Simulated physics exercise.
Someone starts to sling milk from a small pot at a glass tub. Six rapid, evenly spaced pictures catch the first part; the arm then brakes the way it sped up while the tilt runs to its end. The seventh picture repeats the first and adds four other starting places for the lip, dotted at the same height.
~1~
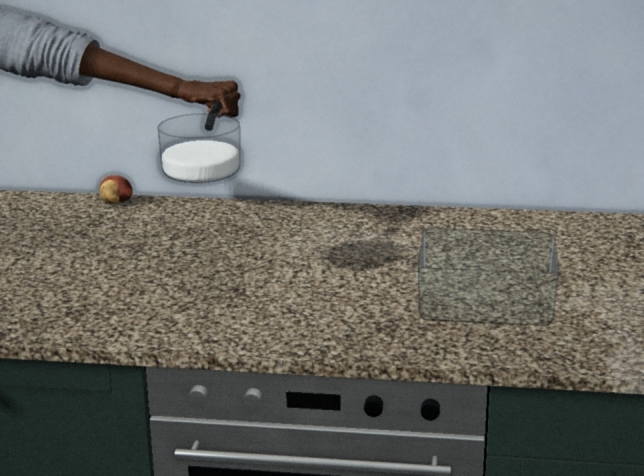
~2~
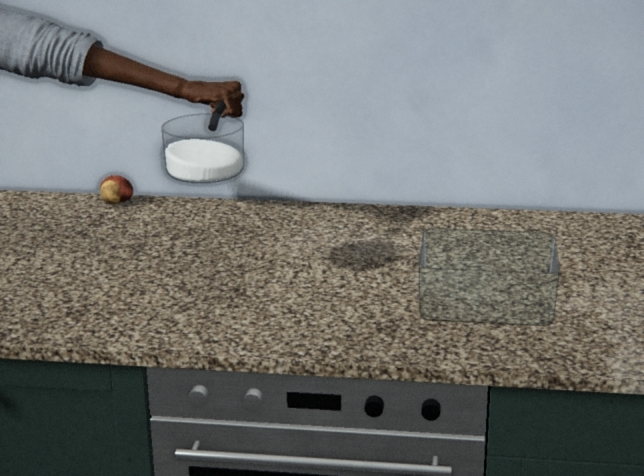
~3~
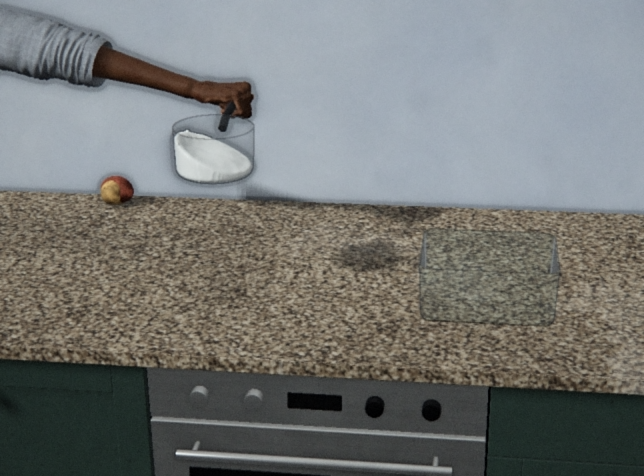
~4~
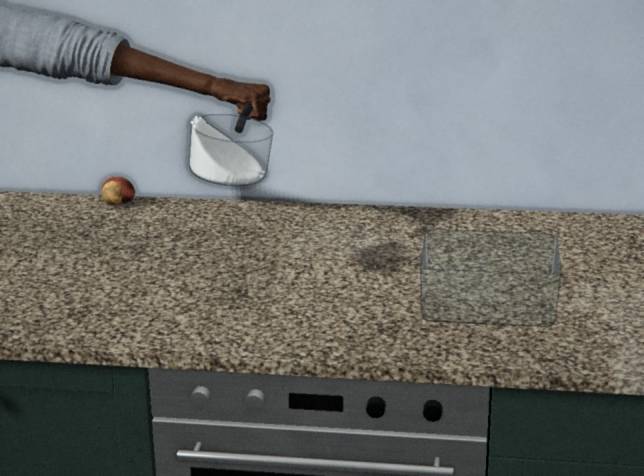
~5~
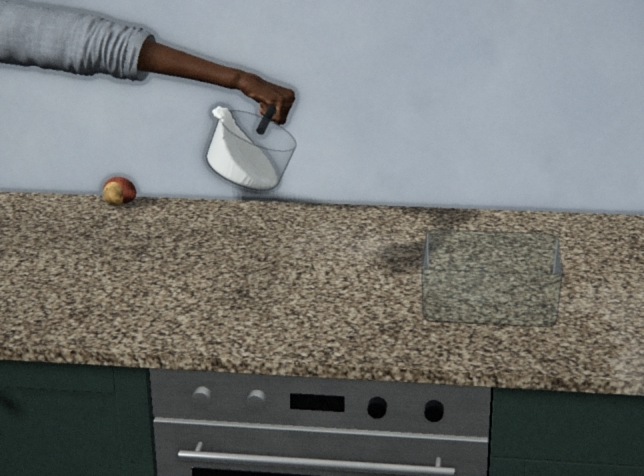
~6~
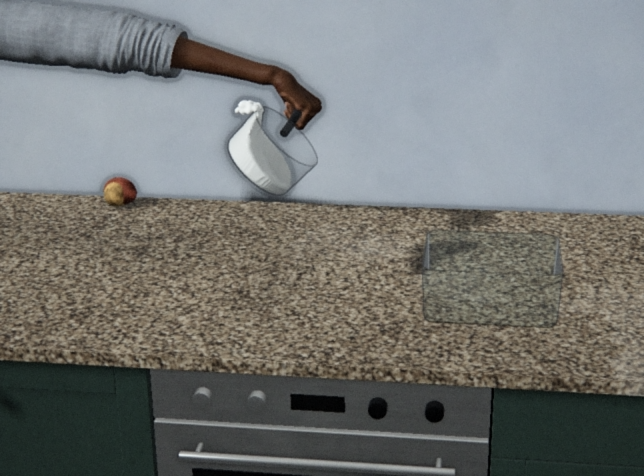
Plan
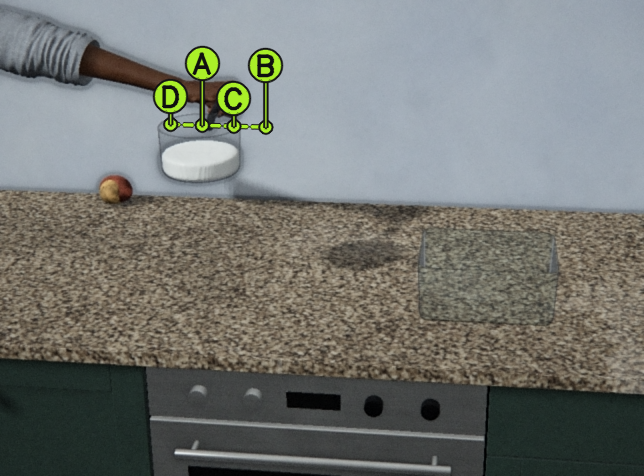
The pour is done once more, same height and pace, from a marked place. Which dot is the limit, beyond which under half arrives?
It is B.
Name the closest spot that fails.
That is spot C.
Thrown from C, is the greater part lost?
Yes, that goes wrong.
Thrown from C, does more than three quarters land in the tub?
No.
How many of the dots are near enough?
One.
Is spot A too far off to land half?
Yes, it does.
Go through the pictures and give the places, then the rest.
In the first frame, upright, lip at (237, 126); tub from (419, 317) to (553, 324); nothing has left yet.
In the second frame, upright, lip at (241, 126); nothing has left yet.
In the third frame, upright, lip at (252, 128); nothing has left yet.
In the fourth frame, tipped about 8°, lip at (271, 134); nothing has left yet.
In the fifth frame, tipped about 23°, lip at (295, 146); milk is over the rim, down to (226, 116).
In the sixth frame, tipped about 43°, lip at (316, 162); milk is over the rim, down to (237, 111).
In lime, A at (202, 125); B at (265, 127); C at (233, 126); D at (170, 124).
For spot A, about 9 % lands in the tub, 86 % falls short and 5 % goes beside or beyond.
For spot B, about 65 % lands in the tub, 22 % falls short and 13 % goes beside or beyond.
For spot C, about 33 % lands in the tub, 59 % falls short and 8 % goes beside or beyond.
For spot D, about 2 % lands in the tub, 95 % falls short.
